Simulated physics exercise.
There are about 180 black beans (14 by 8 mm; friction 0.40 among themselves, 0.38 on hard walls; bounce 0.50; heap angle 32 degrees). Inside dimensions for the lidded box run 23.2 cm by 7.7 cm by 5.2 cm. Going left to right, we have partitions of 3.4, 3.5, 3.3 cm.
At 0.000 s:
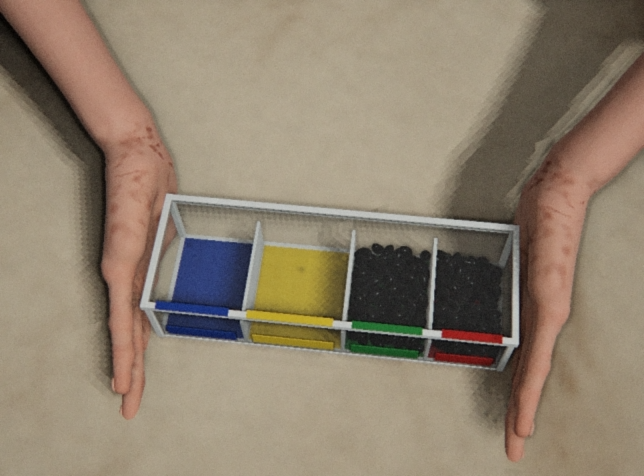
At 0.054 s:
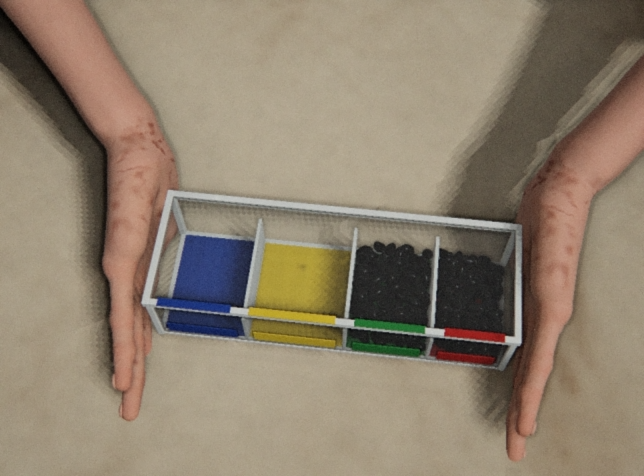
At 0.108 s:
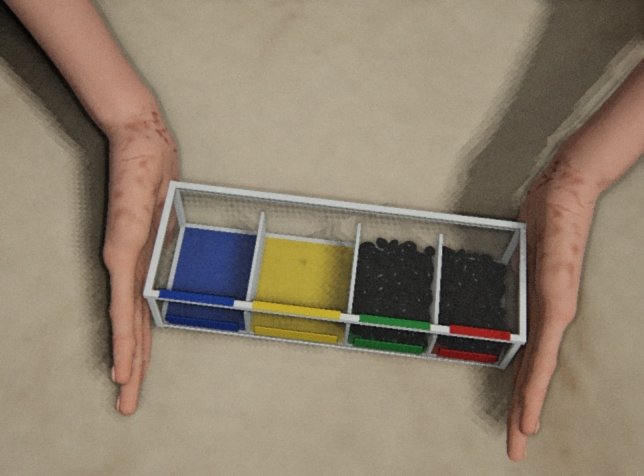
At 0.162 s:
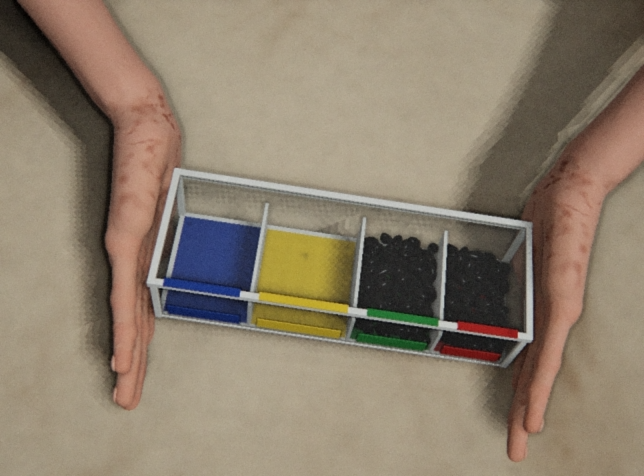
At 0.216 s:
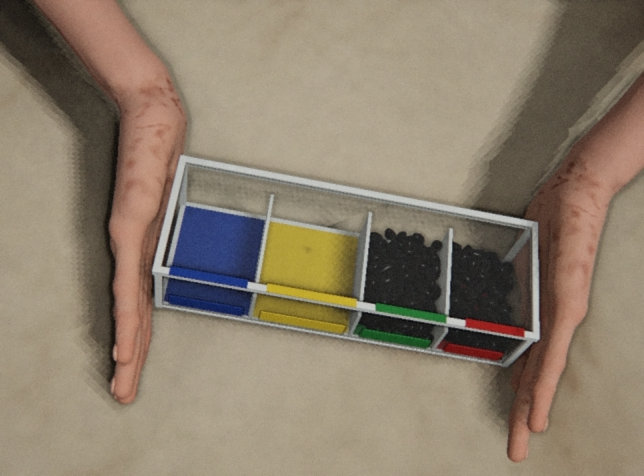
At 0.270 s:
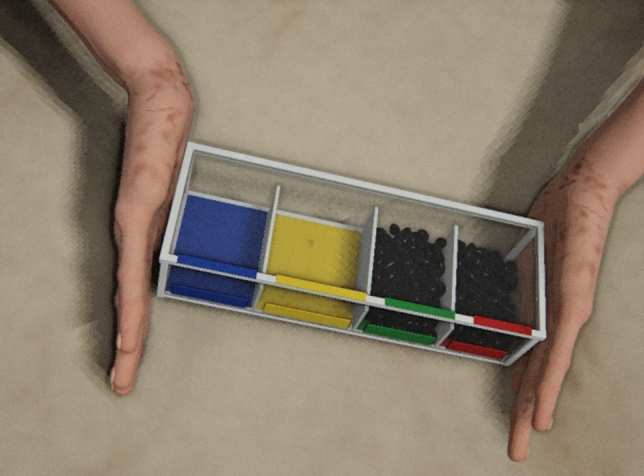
Two hands tilt a clear divided box of black beans, raising its left end.
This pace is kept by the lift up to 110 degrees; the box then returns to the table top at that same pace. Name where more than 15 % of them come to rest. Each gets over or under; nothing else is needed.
Red ends over. Blue ends under. Green ends over. Yellow ends under.
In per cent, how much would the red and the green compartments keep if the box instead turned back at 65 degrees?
Then red would end with 55 per cent and green with 45 per cent.
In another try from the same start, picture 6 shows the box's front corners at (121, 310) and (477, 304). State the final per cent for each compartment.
Red 25 %, blue 30 %, green 40 %, yellow 5 %.
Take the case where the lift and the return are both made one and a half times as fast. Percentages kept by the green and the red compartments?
In that case green would keep 25 % and red would keep 75 %.
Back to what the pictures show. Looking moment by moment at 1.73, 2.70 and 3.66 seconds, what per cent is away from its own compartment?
Around 25, then 30, then 30.
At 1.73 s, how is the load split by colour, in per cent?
You'd find red at 75, blue at 0, green at 25 and yellow at 0 per cent.
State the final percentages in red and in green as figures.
Red: 80; green: 20.
After 1.73 s, tilt 110 degrees; red 75 %, green 25 %.
Then, at 2.70 s, tilt 51 degrees; red 80 %, green 20 %.
After 3.66 s, tilt 0 degrees; red 80 %, green 20 %.
In the end, at 4.2 s, red 80 %, blue 0 %, green 20 %, yellow 0 %.
